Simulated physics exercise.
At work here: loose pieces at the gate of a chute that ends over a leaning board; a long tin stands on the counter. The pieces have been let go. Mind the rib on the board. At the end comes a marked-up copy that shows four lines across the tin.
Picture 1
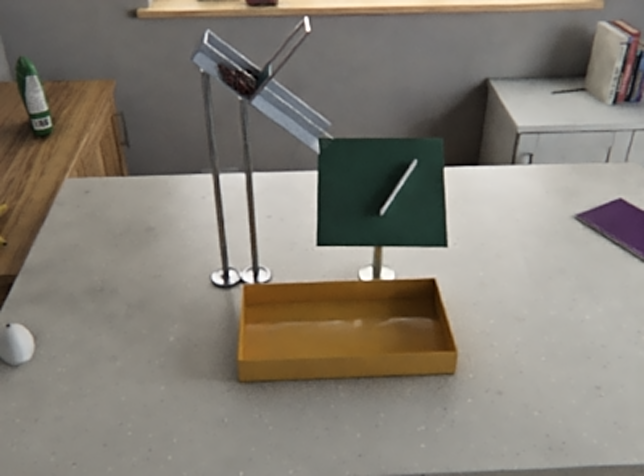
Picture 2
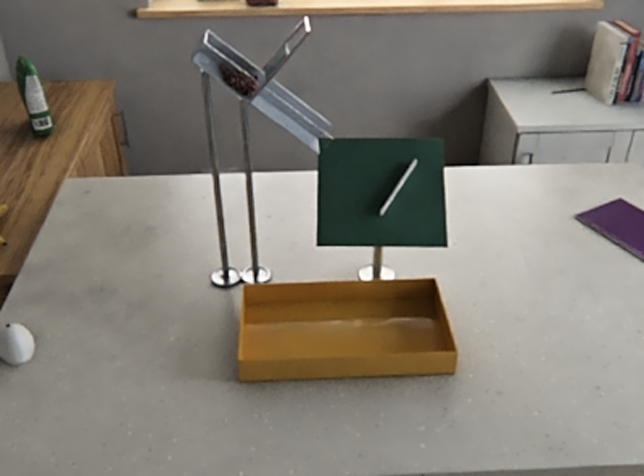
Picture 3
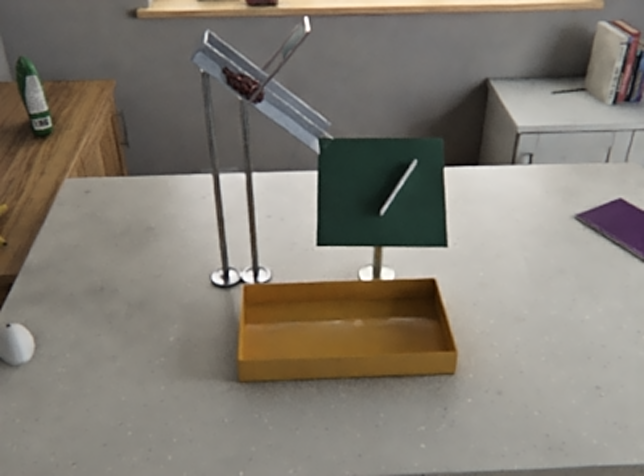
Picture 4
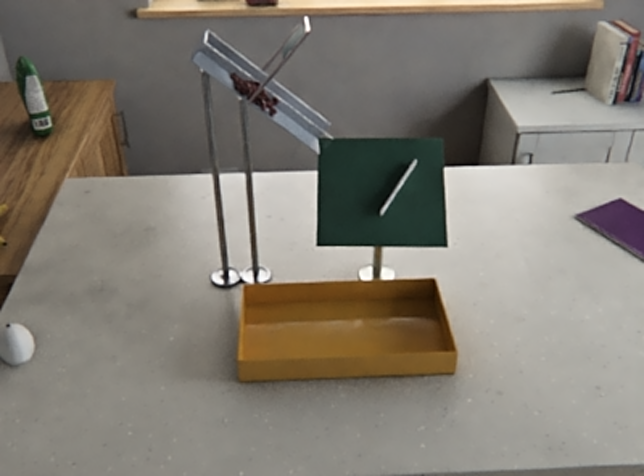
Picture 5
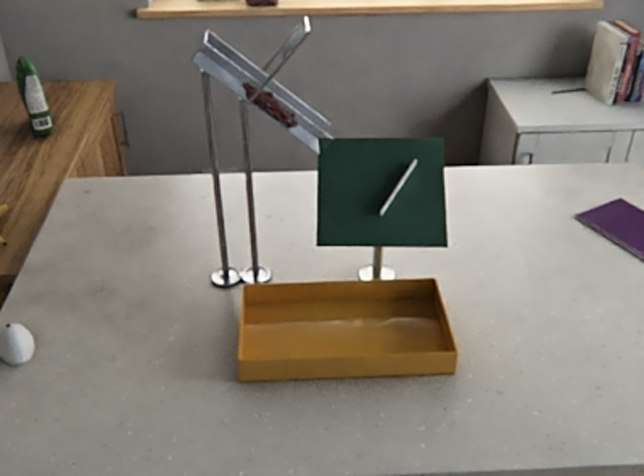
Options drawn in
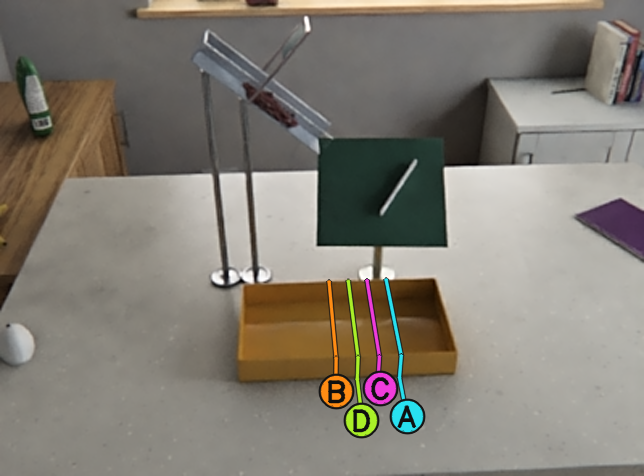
A clump of small reddish-brown pieces slid down a sloping metal chute to the right, moving partway toward a tilted dark green board with a pale rib, above an empty mustard-yellow tin on the counter.
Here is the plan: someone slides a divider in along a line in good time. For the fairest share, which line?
Use line C.
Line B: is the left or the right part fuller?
The right side.
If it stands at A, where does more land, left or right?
The left side.
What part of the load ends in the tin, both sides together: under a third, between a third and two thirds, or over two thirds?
Over two thirds.
On the marked copy, line A crosses the front rim at (401, 354); line B crosses the front rim at (336, 357); line C crosses the front rim at (379, 355); line D crosses the front rim at (357, 356).
Choosing A, of what is caught, nearly all on the left of the divider, a small part on the right.
Choosing B, of what is caught, a stray few on the left of the divider, nearly all on the right.
Choosing C, of what is caught, about half on the left of the divider, about half on the right.
Choosing D, of what is caught, a small part on the left of the divider, most on the right.
